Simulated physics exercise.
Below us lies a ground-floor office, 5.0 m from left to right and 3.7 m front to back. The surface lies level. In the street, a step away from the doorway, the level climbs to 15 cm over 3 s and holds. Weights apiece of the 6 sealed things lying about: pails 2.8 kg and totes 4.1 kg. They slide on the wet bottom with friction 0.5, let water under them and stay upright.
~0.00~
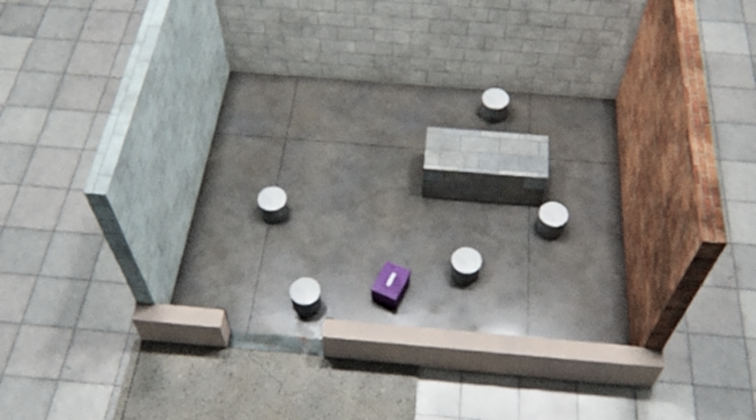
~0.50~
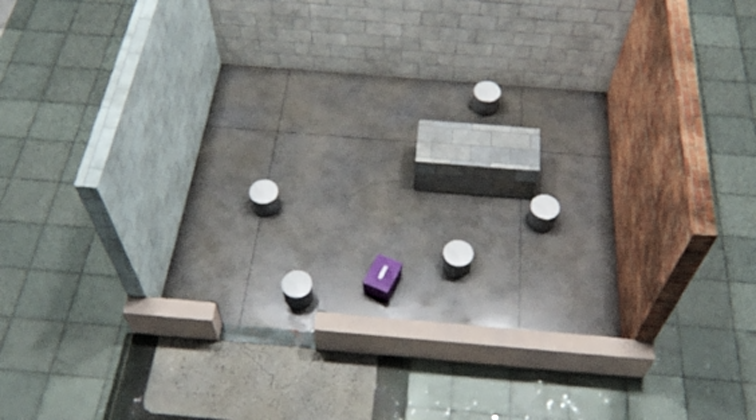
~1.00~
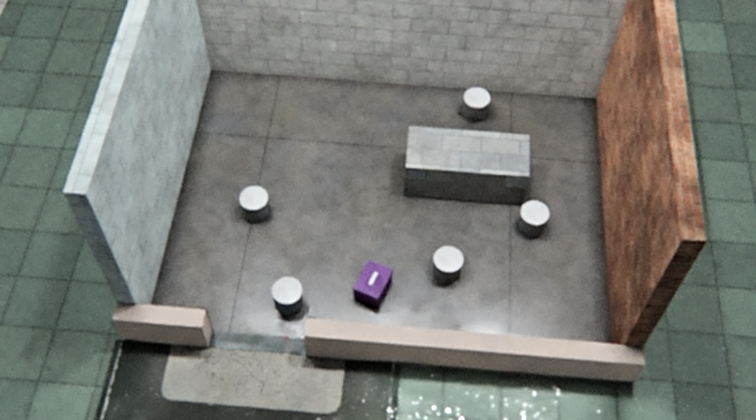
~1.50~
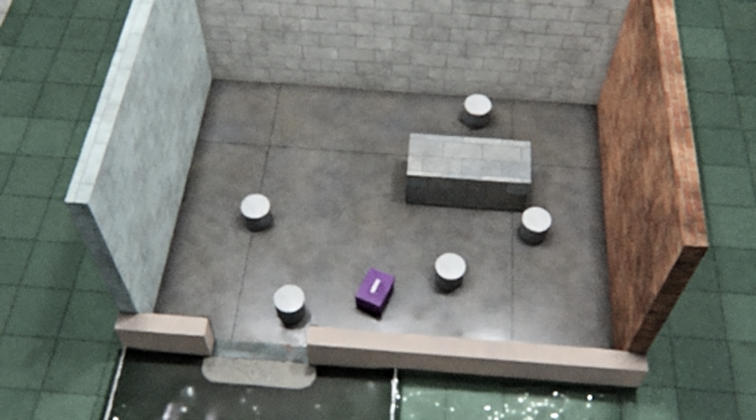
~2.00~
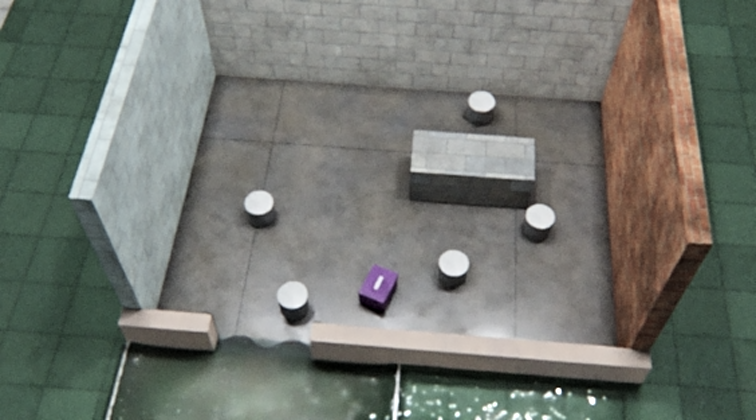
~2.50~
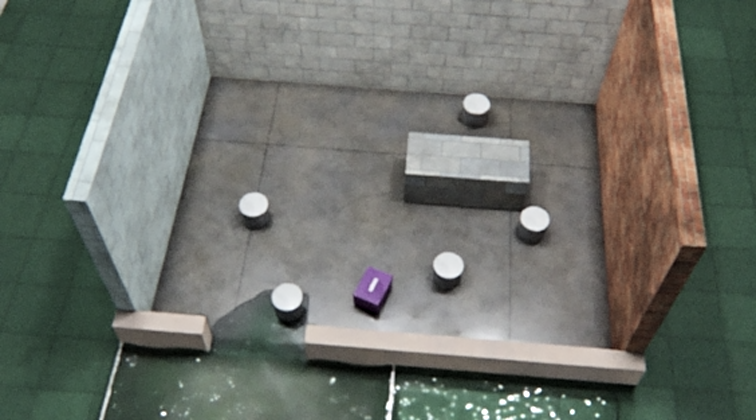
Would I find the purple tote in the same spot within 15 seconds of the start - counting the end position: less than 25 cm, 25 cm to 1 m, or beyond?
Purple tote holds its place.
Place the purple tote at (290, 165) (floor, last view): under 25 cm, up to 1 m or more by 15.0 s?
It gets carried off.
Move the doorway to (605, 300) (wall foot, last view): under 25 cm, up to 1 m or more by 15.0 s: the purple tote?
In that case the purple tote travels far.
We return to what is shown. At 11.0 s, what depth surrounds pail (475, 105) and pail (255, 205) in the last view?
About 5 and 8 cm.
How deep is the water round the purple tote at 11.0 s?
Roughly 2 cm.
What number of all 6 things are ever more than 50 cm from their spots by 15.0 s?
That makes 4.
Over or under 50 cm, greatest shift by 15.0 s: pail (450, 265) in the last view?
It is under.
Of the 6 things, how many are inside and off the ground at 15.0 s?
At that moment 4.
After 3.5 s the purple tote is near (373, 285), 0.0 m from its start, aground; 0 afloat.
After 6.8 s the purple tote is near (373, 285), 0.0 m from its start, aground; 1 afloat.
After 11.0 s the purple tote is near (373, 285), 0.0 m from its start, aground; 3 afloat.
After 15.0 s the purple tote is near (373, 285), 0.0 m from its start, aground; 4 afloat.
